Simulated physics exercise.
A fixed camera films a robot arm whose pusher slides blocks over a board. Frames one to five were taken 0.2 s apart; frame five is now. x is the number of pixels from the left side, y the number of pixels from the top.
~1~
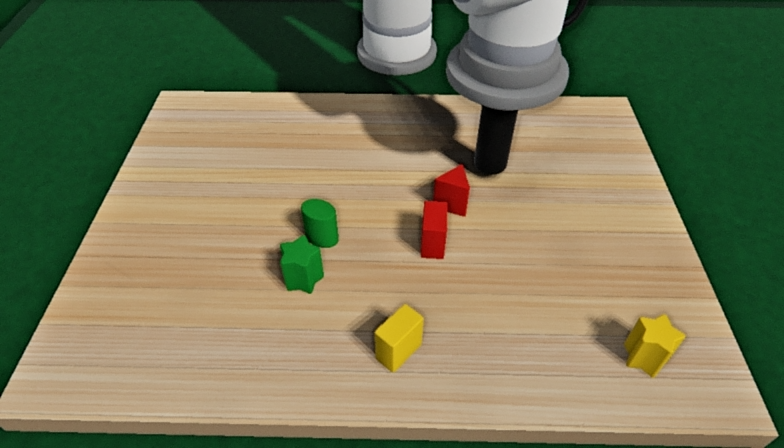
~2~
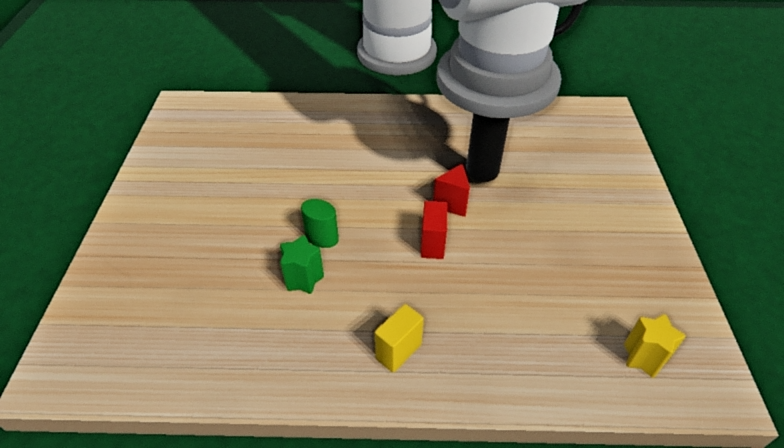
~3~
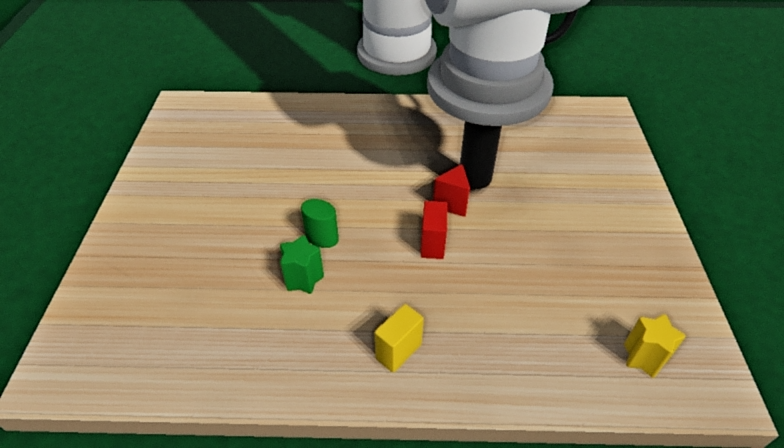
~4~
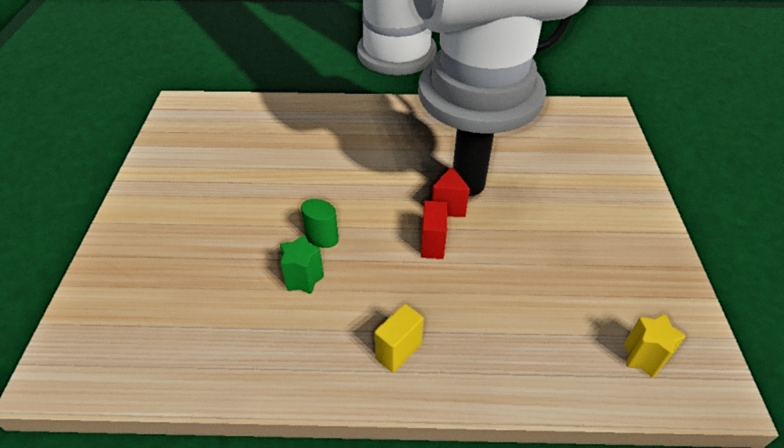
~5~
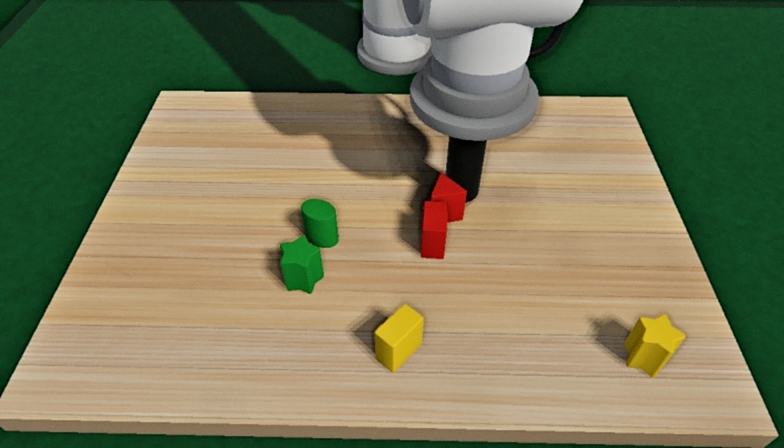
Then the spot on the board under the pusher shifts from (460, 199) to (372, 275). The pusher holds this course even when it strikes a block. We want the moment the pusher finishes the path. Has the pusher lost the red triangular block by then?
No, I don't think so.
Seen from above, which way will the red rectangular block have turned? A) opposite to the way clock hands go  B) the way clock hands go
Choice A: Opposite to the way clock hands go.
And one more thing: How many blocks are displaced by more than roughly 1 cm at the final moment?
The result: Two blocks.
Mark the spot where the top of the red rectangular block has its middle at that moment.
Answer: (422, 257).
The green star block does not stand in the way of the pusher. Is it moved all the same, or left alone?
The block stays on its spot.
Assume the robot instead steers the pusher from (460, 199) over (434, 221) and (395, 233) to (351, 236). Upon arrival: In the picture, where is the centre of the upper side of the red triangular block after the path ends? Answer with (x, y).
For the centre of its top, I'd go with (393, 229).
The first path, step by step. One third of the way, pusher at (434, 216); red rectangular block at (427, 239), turned 35° anticlockwise; red triangular block at (420, 213), turned 15° anticlockwise.
Two thirds of the way, pusher at (404, 242); red rectangular block at (422, 256), turned 100° anticlockwise; red triangular block at (389, 241), turned 25° anticlockwise.
At the end, pusher at (372, 269); green star block still; red rectangular block at (422, 257), turned 105° anticlockwise; red triangular block at (357, 272), turned 40° anticlockwise.
